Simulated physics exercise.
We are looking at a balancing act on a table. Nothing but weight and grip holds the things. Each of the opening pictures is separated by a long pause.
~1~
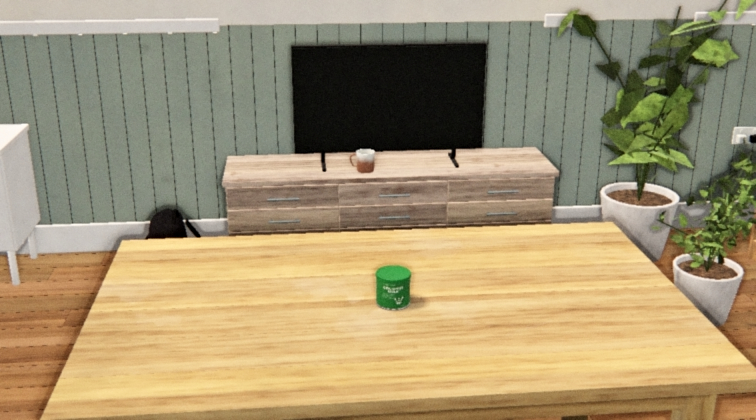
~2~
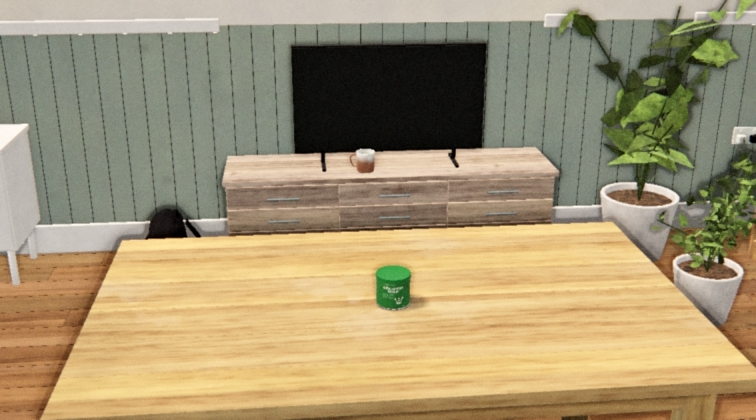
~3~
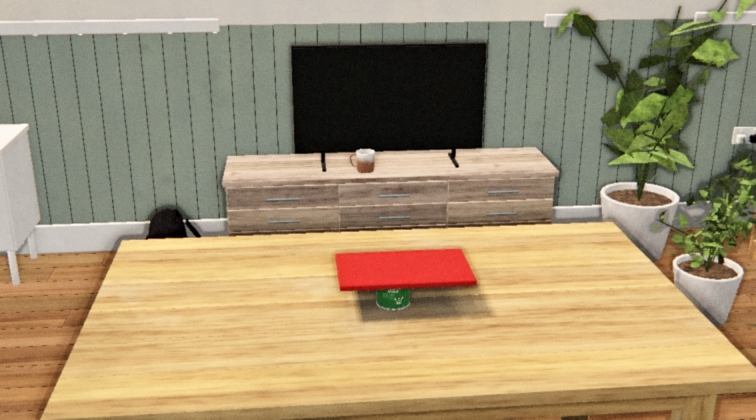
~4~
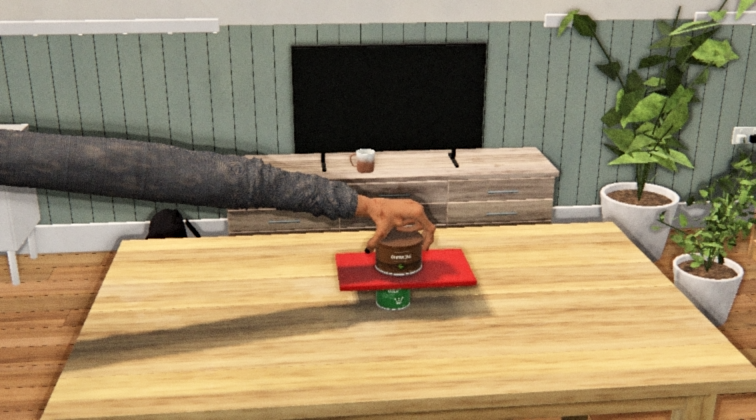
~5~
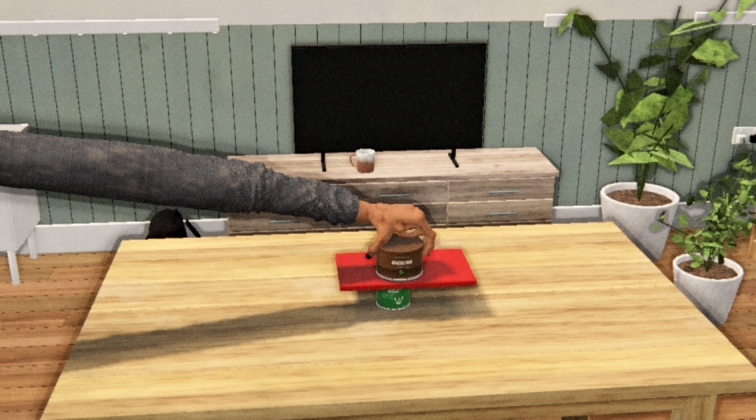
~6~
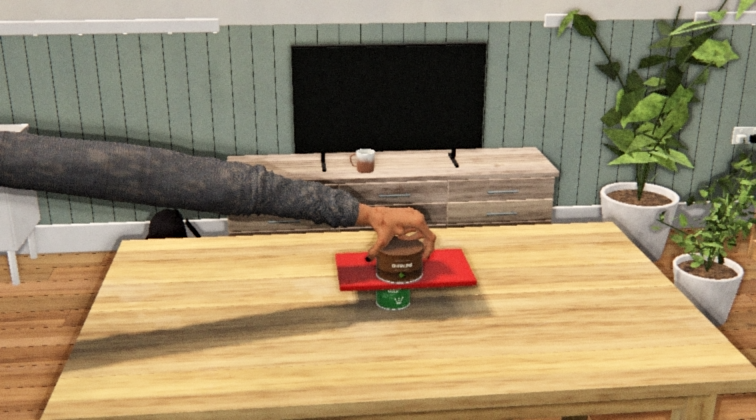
A hand in a grey sleeve lowering a brown tub slightly onto a red lid resting on a green tub.
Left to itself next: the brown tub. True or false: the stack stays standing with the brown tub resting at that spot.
True.
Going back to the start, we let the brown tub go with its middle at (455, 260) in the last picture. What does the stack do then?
Well, it crumbles then.
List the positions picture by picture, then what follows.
The last thing is not in view yet, in the first frame.
The last thing is not in view yet, in the second frame.
The last thing is not in view yet; red lid (404, 269), in the third frame.
On its way; brown tub (399, 252); red lid (404, 269), in the fourth frame.
On its way; brown tub (399, 257); red lid (404, 269), in the fifth frame.
In place under the hand; brown tub (399, 260); red lid (404, 269), in the sixth frame.
Then, 0.20 s past the last view, nothing moves.
Then, 0.40 s past the last view, brown tub resting near (399, 260).
Finally, all 3 still in place. Final places as the last picture's camera would see them, brown tub near (399, 260). The stack stays up.
